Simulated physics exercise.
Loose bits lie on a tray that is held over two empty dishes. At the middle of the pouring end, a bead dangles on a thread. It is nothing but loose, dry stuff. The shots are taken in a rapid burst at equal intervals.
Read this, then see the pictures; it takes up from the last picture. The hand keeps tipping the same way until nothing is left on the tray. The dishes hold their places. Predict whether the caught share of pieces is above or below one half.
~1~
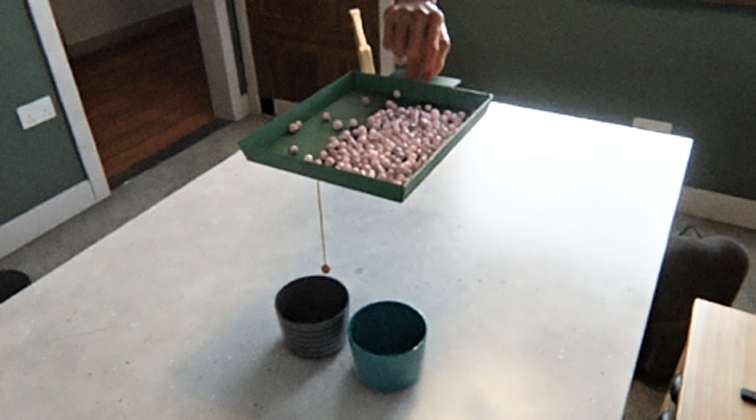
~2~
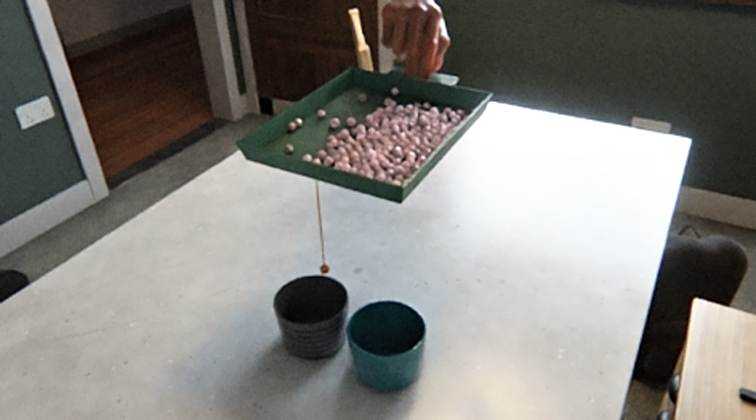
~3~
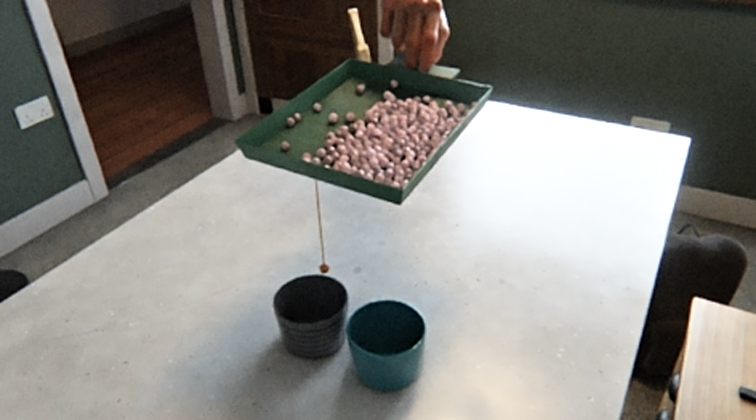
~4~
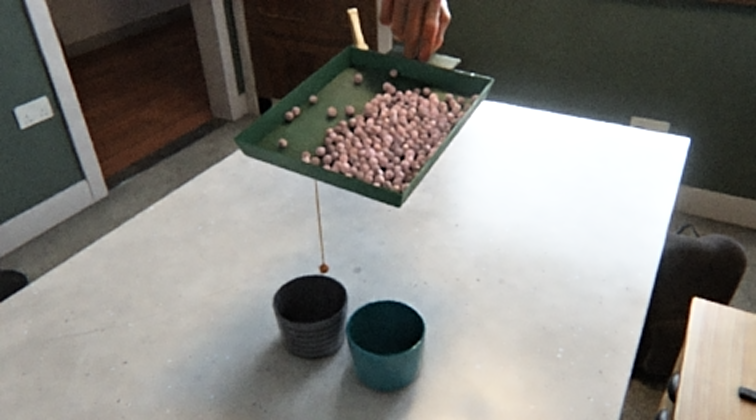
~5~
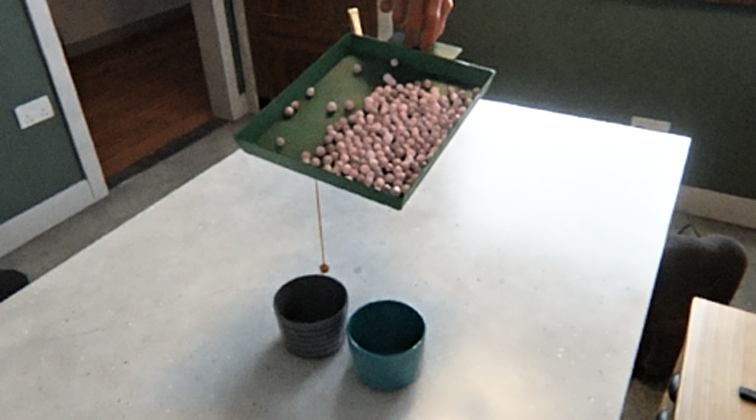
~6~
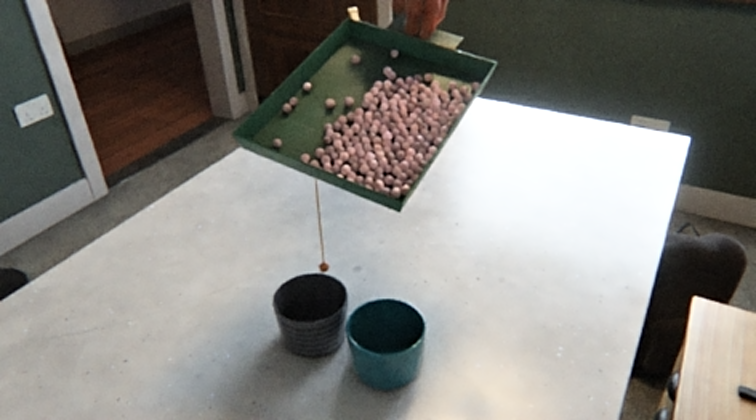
So the dishes mostly succeed at catching it, really.
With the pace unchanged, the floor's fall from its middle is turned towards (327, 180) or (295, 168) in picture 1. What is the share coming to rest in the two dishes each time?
The first comes to 60 %, while the second comes to 10 %.
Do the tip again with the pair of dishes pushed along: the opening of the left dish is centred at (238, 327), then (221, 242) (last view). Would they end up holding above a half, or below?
Taking the tries in order: A minor share, followed by a minor share.
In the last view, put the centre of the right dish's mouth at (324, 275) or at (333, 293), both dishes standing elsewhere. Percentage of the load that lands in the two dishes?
Close to 0 in a hundred, then close to 0 in a hundred.
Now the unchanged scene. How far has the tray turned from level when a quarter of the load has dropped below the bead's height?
Near 80 degrees.
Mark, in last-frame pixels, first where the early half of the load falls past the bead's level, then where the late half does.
Around (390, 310) at first; around (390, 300) after that.
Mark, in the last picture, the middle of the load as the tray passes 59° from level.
Check around (385, 168) in the last picture.
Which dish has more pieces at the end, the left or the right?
Well, that is right of the pair.
Soon after the last picture, tray tipped steeply; nearly all on the tray; a stray few outside both; a small part in the air.
A little later, tray tipped right over; a small part on the tray; about two thirds in the right dish; a stray few in the left dish; a small part outside both; a small part in the air.
Later still, tray tipped past a quarter turn; most in the right dish; a stray few in the left dish; about a quarter outside both.
By the end, tray tipped past a quarter turn; most in the right dish; a stray few in the left dish; about a quarter outside both.
